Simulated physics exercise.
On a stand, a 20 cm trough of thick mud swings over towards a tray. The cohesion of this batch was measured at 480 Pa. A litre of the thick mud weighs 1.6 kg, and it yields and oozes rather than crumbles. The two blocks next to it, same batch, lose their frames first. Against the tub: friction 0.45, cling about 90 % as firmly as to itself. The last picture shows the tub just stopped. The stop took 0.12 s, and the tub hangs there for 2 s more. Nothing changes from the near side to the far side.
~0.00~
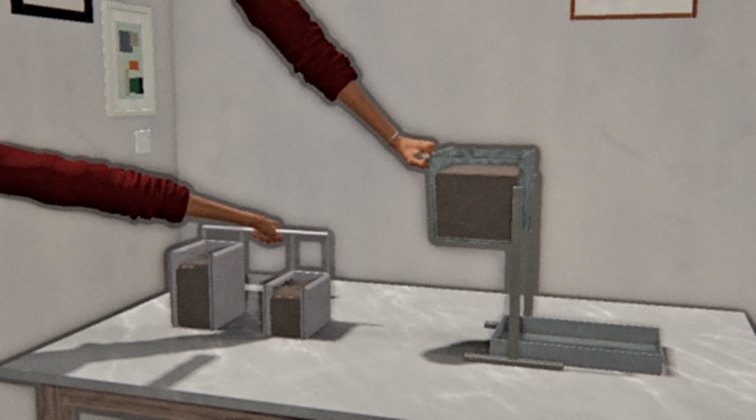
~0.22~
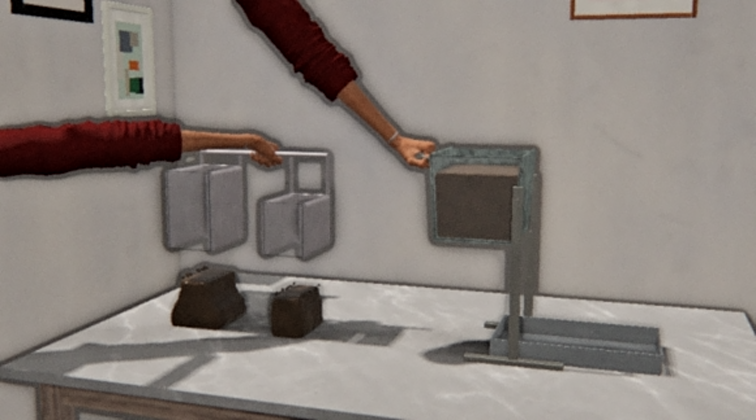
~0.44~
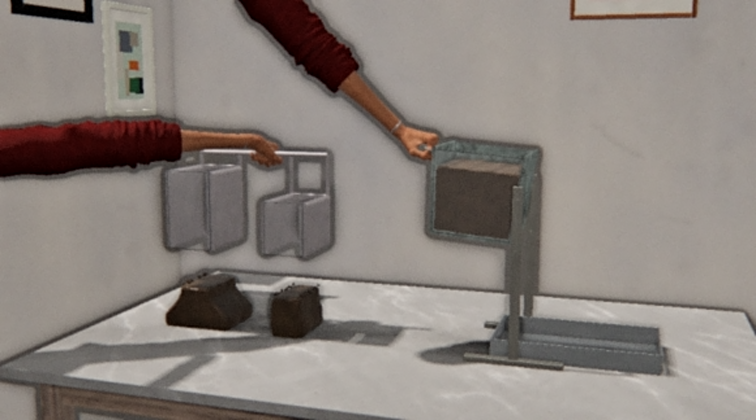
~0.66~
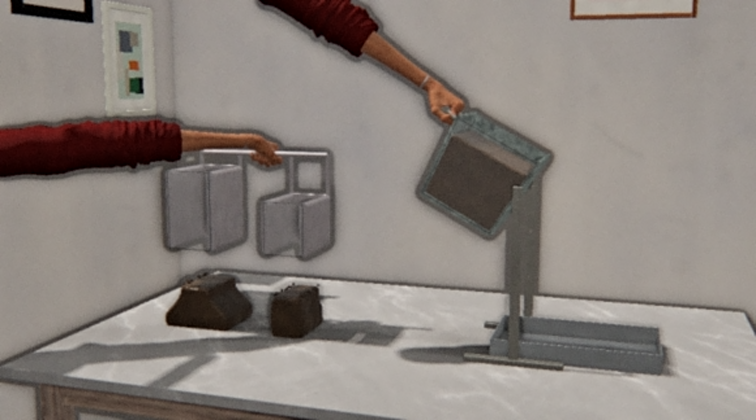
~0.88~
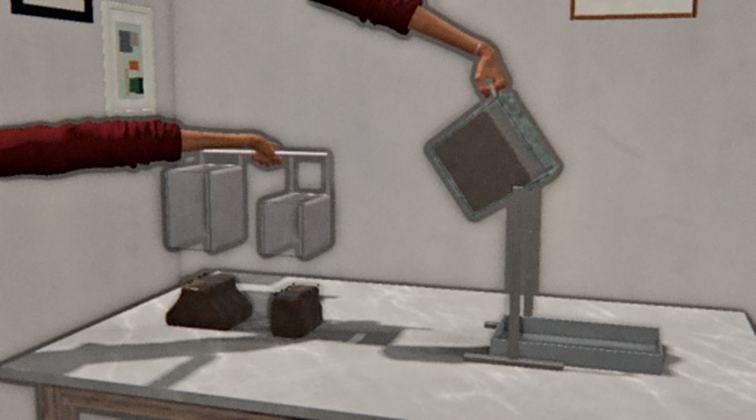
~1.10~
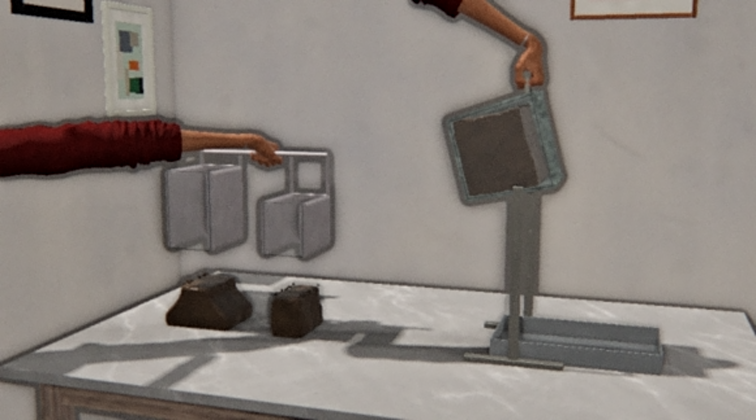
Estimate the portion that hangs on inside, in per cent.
Expect roughly 98 %.
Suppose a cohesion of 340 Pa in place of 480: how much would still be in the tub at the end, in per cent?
It would be near 70 %.
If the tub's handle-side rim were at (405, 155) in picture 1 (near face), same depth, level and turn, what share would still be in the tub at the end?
Then about 60 %.
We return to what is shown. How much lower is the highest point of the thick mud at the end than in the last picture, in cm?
About 3 cm.
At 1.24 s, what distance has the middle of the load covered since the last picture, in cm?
About 1 cm.
By 1.24 s, the tub is at 75 degrees and holds 100 %.
By 1.41 s, the tub is at 75 degrees and holds 99 %.
By 1.58 s, the tub is at 75 degrees and holds 98 %.
By 1.75 s, the tub is at 75 degrees and holds 98 %.
By 3.10 s, at the end, the tub is at 75 degrees and holds 98 %.
